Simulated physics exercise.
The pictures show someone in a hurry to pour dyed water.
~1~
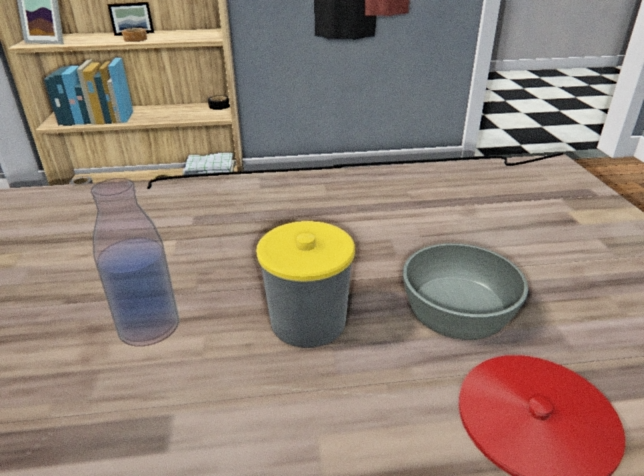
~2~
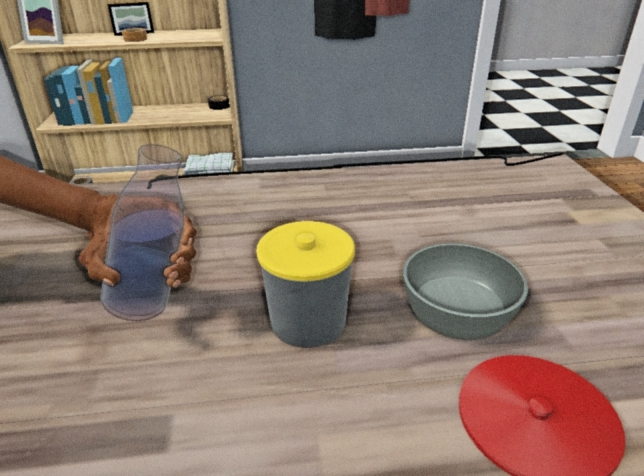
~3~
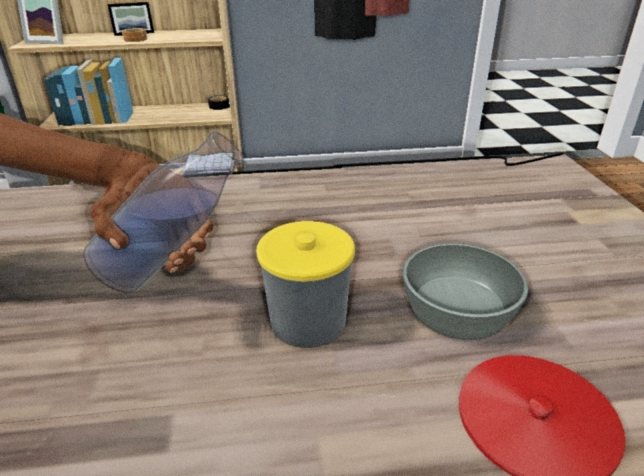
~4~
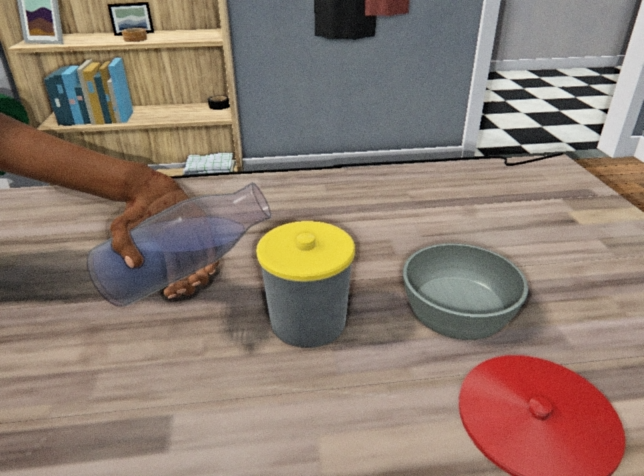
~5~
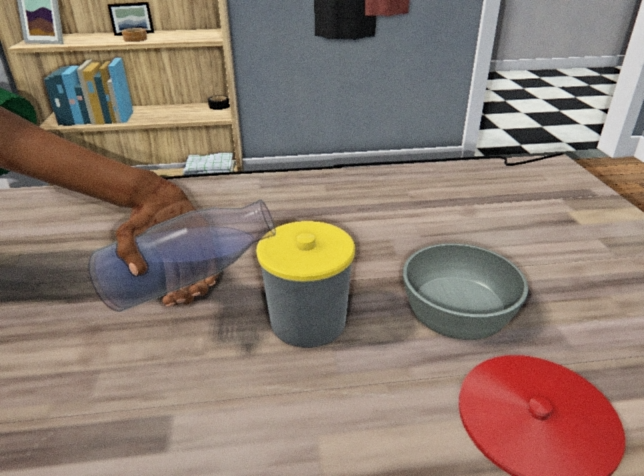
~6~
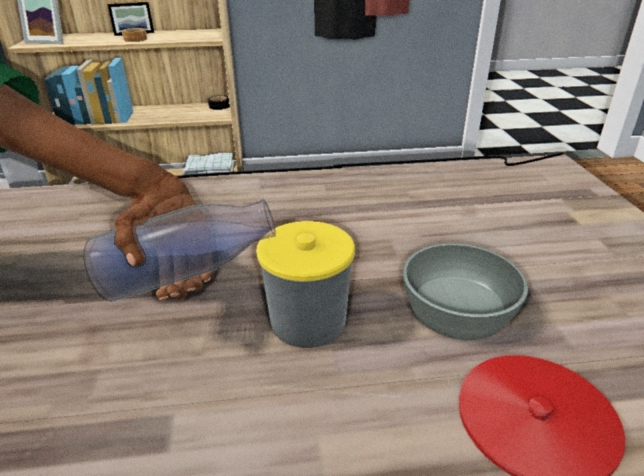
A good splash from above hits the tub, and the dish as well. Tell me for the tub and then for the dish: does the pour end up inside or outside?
Tub - outside; dish - inside.
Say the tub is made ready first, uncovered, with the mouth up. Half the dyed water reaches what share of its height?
Roughly 30 per cent.
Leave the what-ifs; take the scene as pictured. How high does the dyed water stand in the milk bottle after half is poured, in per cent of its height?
Fill height: Near 25 per cent.
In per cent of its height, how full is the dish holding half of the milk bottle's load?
It comes up to around 35 percent.
Soon after, it hits the lid of the tub and runs off.
Later, the dyed water goes into the dish.
In the end, the tub is empty, in a puddle; the dish has its share inside.
